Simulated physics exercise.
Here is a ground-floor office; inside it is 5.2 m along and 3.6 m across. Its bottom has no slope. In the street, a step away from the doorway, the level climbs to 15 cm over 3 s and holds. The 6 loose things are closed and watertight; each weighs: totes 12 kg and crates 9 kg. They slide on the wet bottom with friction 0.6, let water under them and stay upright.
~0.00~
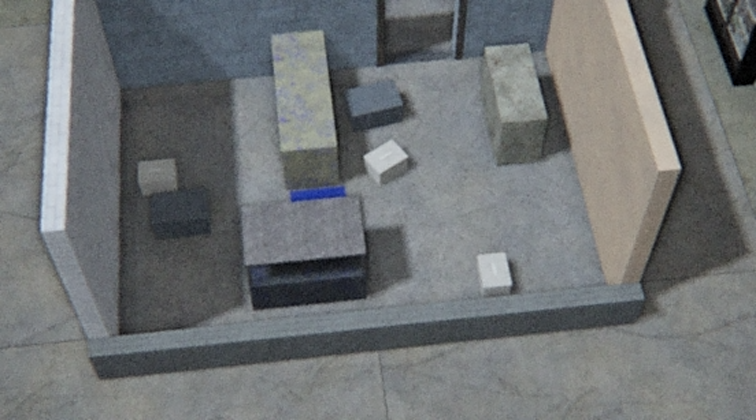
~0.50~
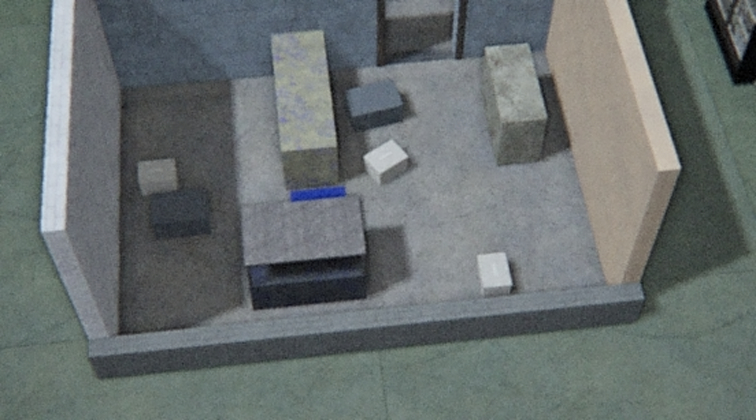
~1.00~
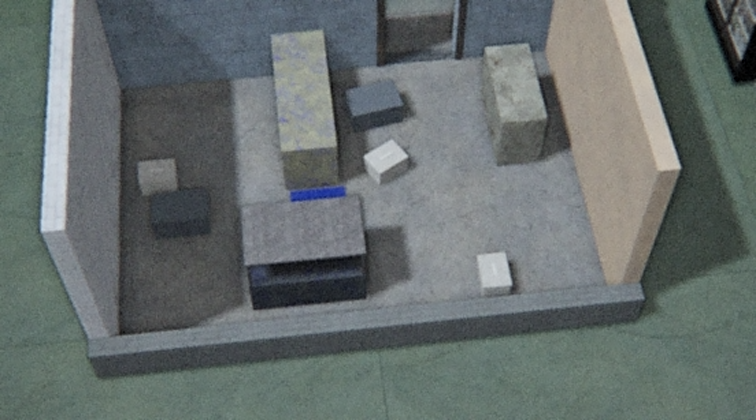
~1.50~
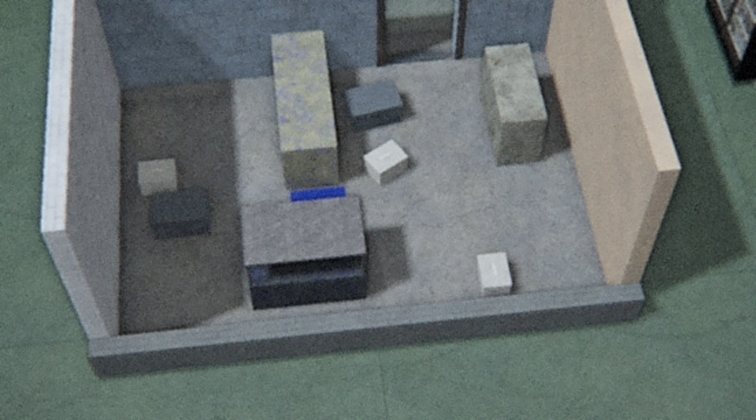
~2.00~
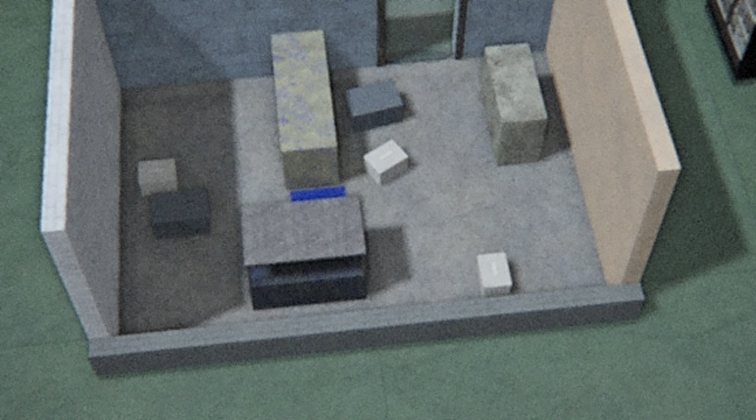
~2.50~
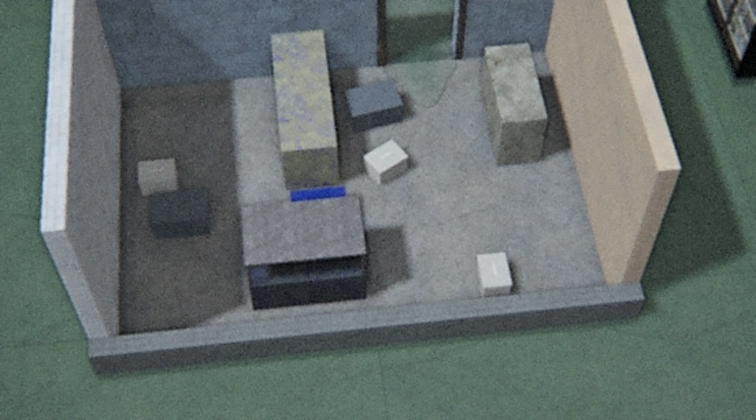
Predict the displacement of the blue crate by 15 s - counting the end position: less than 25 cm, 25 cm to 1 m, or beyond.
The blue crate barely shifts.
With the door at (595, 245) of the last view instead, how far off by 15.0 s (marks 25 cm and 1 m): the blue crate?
In that case the blue crate travels far.
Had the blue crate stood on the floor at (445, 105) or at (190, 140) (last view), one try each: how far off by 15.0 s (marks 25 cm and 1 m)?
In that order: It travels far; it stays put.
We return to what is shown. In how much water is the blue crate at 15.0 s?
Roughly 3 cm.
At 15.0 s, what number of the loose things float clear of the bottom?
2 of them.
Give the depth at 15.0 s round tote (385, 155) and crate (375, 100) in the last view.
Roughly 9 and 8 cm.
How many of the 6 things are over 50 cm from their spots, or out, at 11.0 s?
1 of them.
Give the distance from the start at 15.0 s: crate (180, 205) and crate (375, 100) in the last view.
In that order: 0 cm, 50 cm.
After 3.5 s the blue crate is near (319, 204), 0.0 m from its start, aground; 0 afloat.
After 6.8 s the blue crate is near (319, 204), 0.0 m from its start, aground; 1 afloat.
After 11.0 s the blue crate is near (319, 204), 0.0 m from its start, aground; 0 afloat.
After 15.0 s the blue crate is near (314, 208), 0.1 m from its start, aground; 2 afloat.
